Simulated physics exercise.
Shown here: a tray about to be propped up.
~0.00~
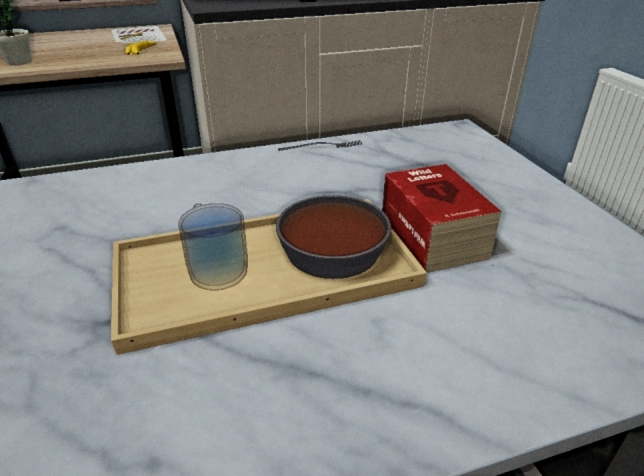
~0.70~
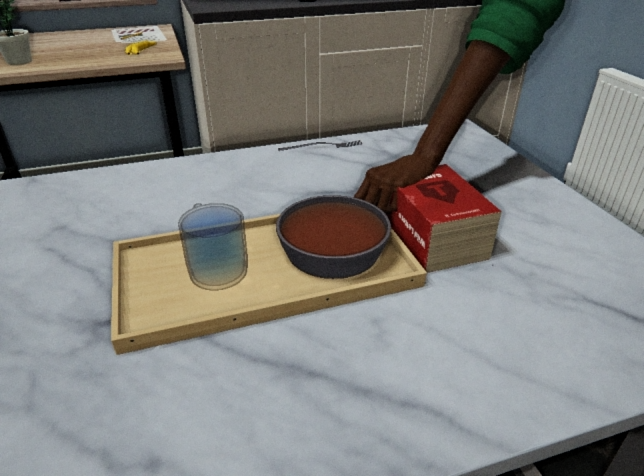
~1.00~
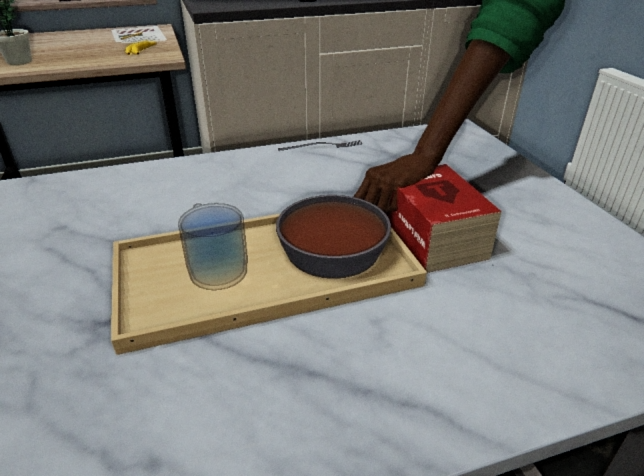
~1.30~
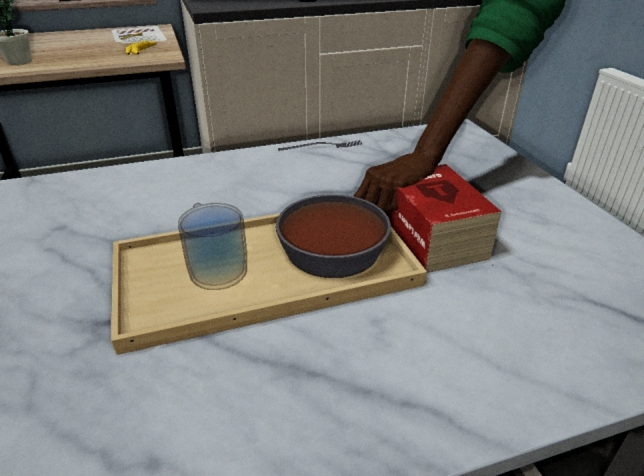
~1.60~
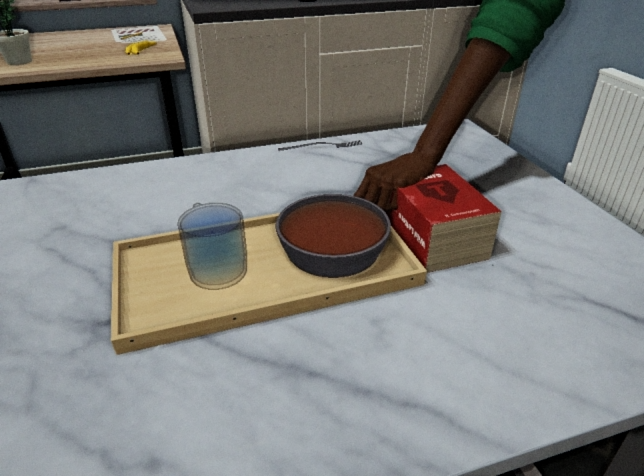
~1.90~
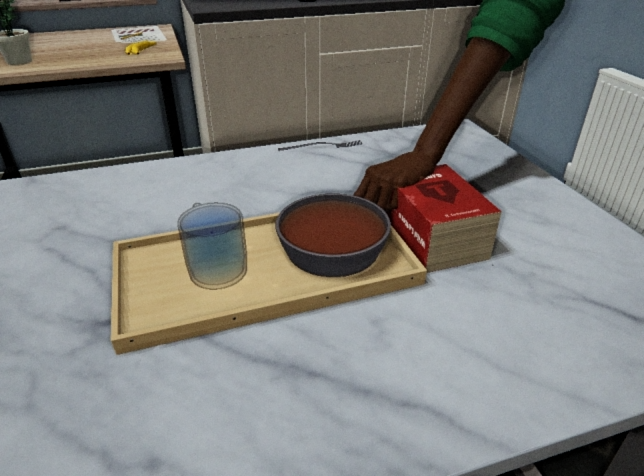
On a marble table, a hand reaches beside a red book and grips the tray's end.
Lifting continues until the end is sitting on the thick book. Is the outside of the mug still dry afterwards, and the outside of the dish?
Outcome: Mug: It will release some contents. Dish: It will release some contents.
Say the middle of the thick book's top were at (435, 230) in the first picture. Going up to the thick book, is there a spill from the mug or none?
It stays clean.
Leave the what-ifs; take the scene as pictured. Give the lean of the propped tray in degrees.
I'd guess somewhere around 13 degrees.
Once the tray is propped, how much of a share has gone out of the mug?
Roughly 6 percent of it.
Around 2.6 s, the tray slopes by about 7°; mug, none is lost; dish, none is lost.
Around 3.4 s, the tray slopes by about 15°; mug, it has lost some; dish, it has lost some.
Around 4.6 s, the tray slopes by about 13°, resting on the thick book; mug, it has lost some; dish, it has lost some.
